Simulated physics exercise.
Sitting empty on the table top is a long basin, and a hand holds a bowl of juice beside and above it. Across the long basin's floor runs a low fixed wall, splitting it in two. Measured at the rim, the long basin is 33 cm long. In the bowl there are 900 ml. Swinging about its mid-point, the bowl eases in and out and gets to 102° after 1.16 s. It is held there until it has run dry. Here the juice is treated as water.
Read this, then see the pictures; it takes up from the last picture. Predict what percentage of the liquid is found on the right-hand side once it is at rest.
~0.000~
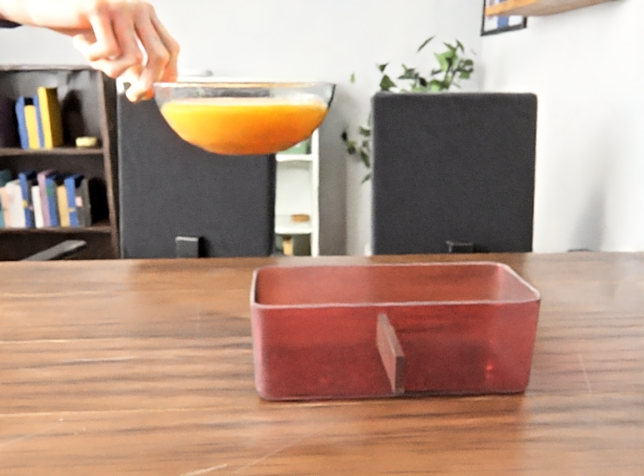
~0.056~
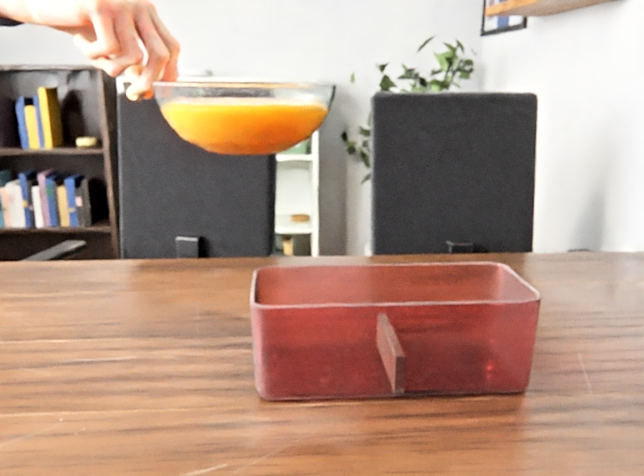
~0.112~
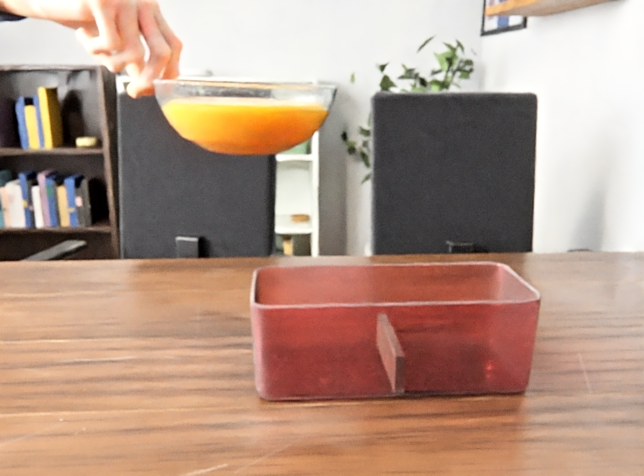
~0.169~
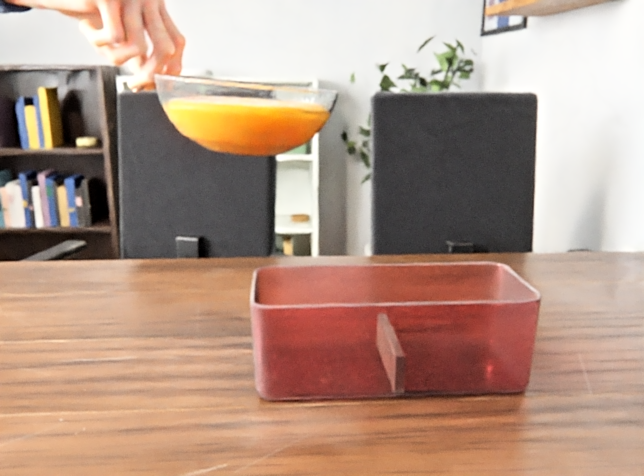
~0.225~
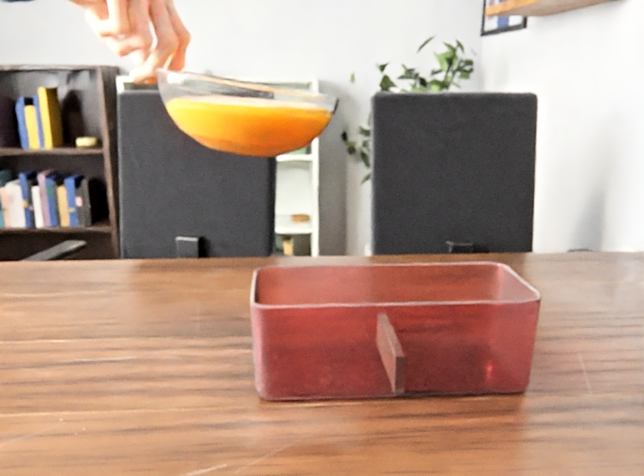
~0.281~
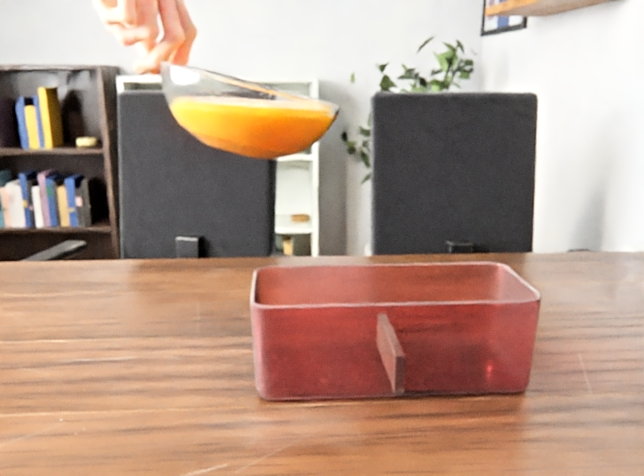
About 48 % is on the right.
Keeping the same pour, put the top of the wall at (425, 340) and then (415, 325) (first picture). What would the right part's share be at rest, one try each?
One try each: Around 15 percent and then around 10 percent.
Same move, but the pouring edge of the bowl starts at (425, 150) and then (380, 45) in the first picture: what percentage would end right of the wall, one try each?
90 in a hundred, followed by 80 in a hundred.
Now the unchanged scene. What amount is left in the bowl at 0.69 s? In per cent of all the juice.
32 %.
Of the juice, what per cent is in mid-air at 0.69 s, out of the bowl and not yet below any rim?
Roughly 48 percent.
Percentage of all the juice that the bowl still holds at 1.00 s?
About 0 per cent.
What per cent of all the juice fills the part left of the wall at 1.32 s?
I'd put it at close to 48 %.
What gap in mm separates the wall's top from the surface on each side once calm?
Left roughly 26 mm; right roughly 26 mm.
After 0.69 s the tilt is 67° and 32 per cent is still to pour, 5 is left of the wall and 15 right of it.
After 1.00 s the tilt is 97° and 0 per cent is still to pour, 43 is left of the wall and 47 right of it.
After 1.32 s the tilt is 102° and 0 per cent is still to pour, 48 is left of the wall and 48 right of it.
After 1.66 s the tilt is 102° and 0 per cent is still to pour, 48 is left of the wall and 48 right of it.
In the end 48 per cent lies left of the wall, 48 right of it and 4 outside.
